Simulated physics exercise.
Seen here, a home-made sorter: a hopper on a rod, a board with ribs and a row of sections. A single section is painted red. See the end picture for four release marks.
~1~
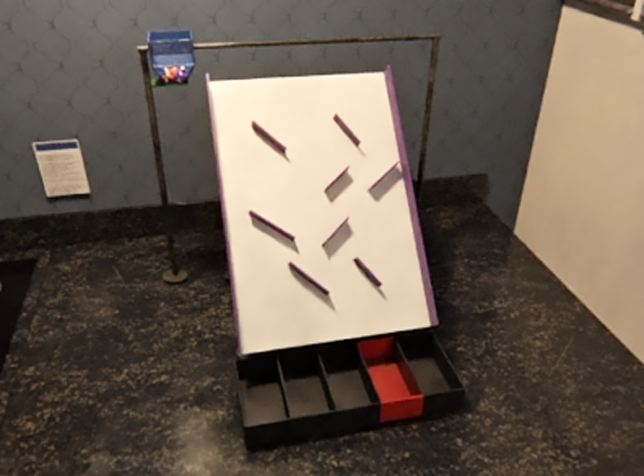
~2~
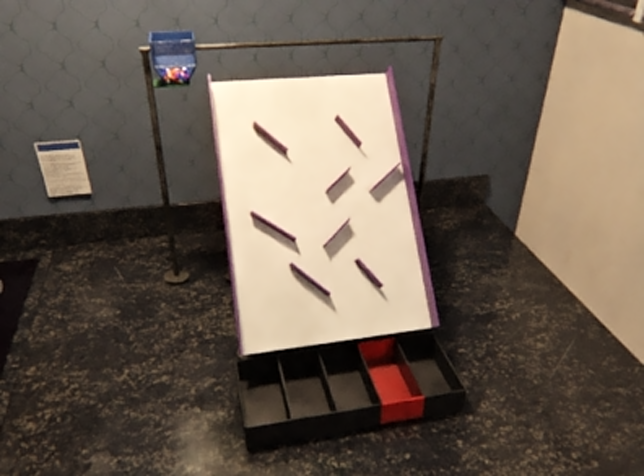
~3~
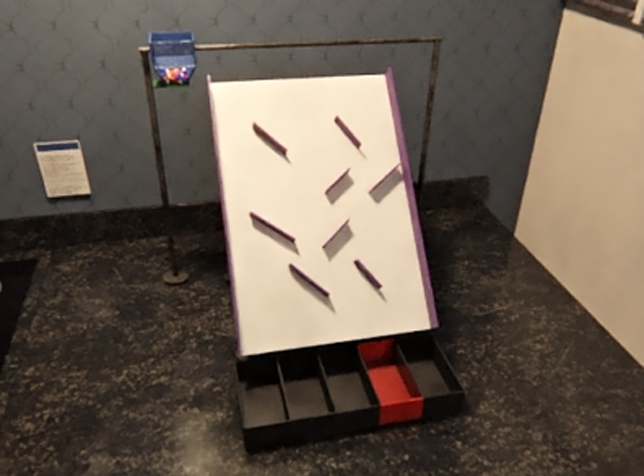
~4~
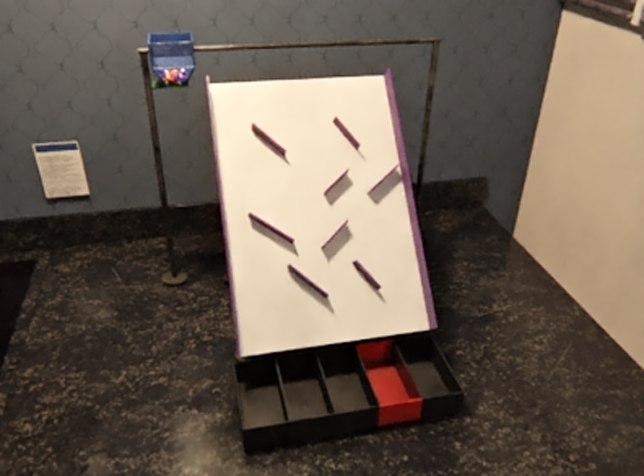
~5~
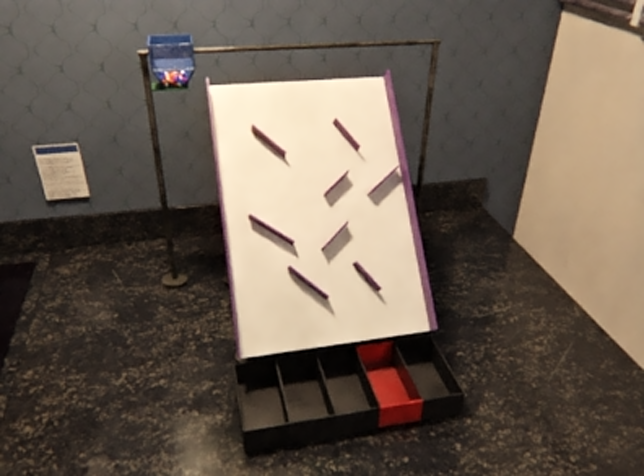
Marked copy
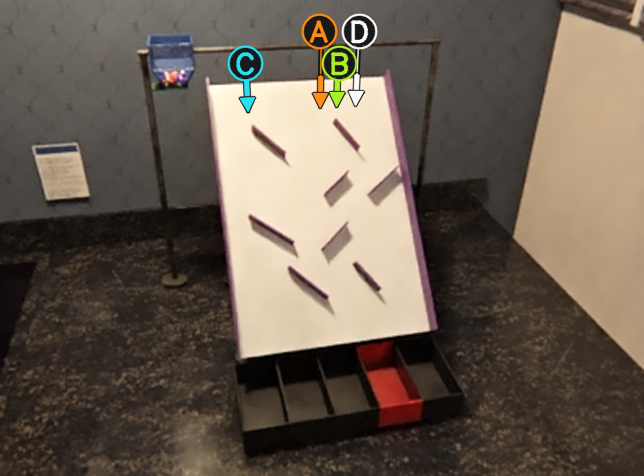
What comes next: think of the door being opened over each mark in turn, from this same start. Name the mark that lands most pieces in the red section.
A is best.
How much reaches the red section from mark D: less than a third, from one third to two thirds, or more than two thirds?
Mark D gives less than a third.
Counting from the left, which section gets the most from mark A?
The fourth from the left.
On the marked copy, mark A meets the board at (320, 102); mark B meets the board at (336, 101); mark C meets the board at (247, 106); mark D meets the board at (355, 100).
If A is chosen, roughly half in the red section, roughly a third in other sections, about a tenth outside the box.
If B is chosen, roughly a third in the red section, roughly half in other sections, roughly a quarter outside the box.
If C is chosen, roughly a third in the red section, roughly half in other sections, roughly a quarter outside the box.
If D is chosen, roughly a quarter in the red section, roughly half in other sections, roughly a quarter outside the box.
